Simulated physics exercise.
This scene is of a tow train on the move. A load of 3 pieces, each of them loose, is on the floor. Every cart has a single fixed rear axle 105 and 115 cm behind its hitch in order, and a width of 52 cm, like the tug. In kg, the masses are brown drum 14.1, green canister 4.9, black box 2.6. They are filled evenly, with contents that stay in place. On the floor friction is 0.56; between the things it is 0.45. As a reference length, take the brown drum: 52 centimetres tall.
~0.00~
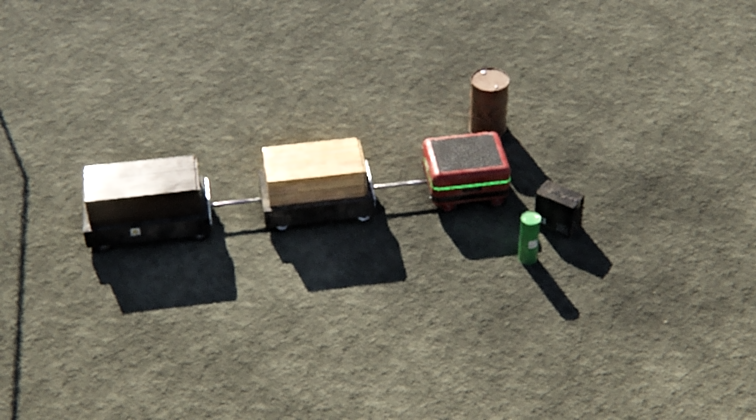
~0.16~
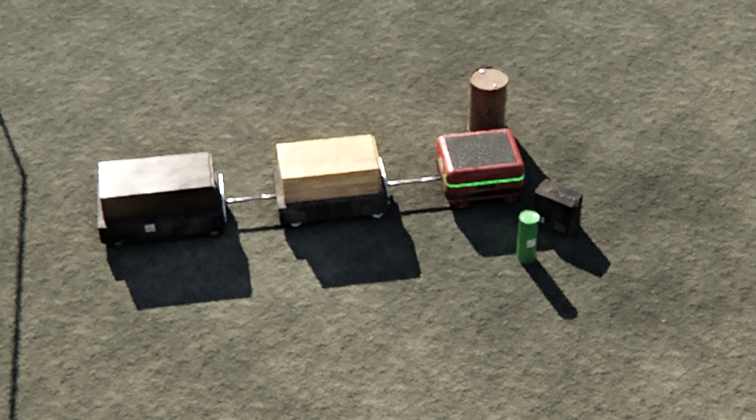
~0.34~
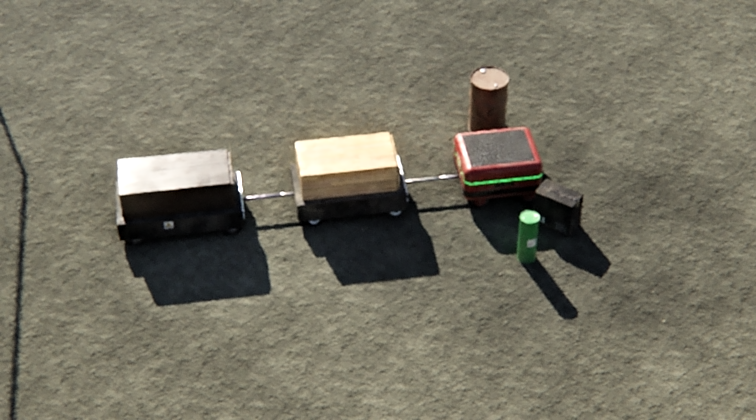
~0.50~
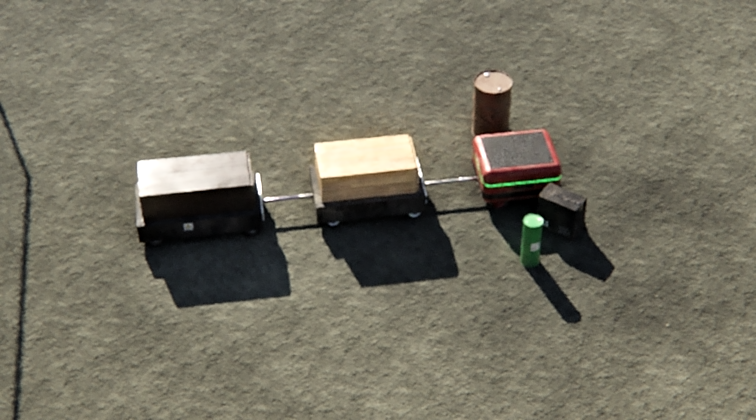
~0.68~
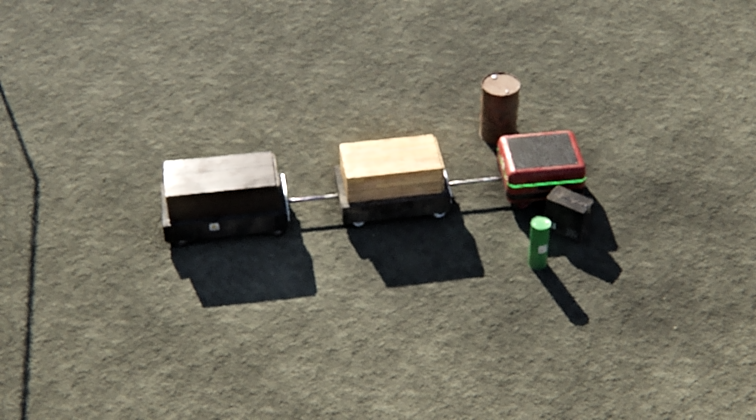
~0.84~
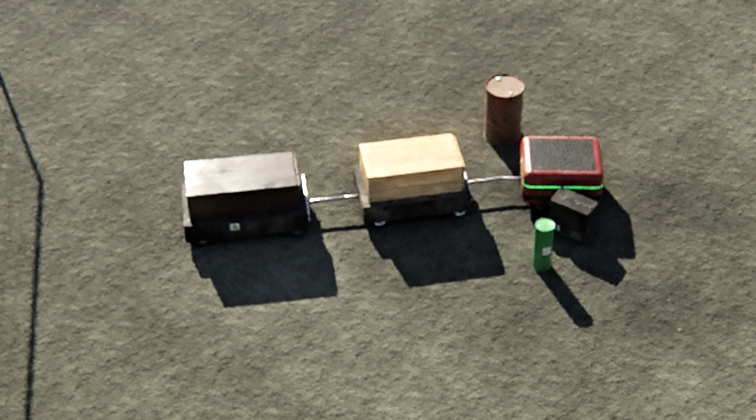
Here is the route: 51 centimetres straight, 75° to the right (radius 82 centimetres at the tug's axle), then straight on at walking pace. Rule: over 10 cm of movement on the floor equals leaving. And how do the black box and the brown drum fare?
Black box: Gone from its start; brown drum: Still at its start.
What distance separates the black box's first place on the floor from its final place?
Net shift near 184 cm.
After 2.04 s, tug 159 cm along; black box slid 18 cm near (589, 228).
After 3.54 s, tug 276 cm along; black box slid 109 cm near (653, 304).
After 4.94 s, tug 385 cm along; black box slid 175 cm near (687, 373); green canister slid 18 cm.
At rest (6.8 s), not toppled but over 10 cm from the start, green canister and black box; brown drum in place, give or take 10 cm. Seen from the same camera at the end, black box near (691, 383), brown drum near (504, 110).
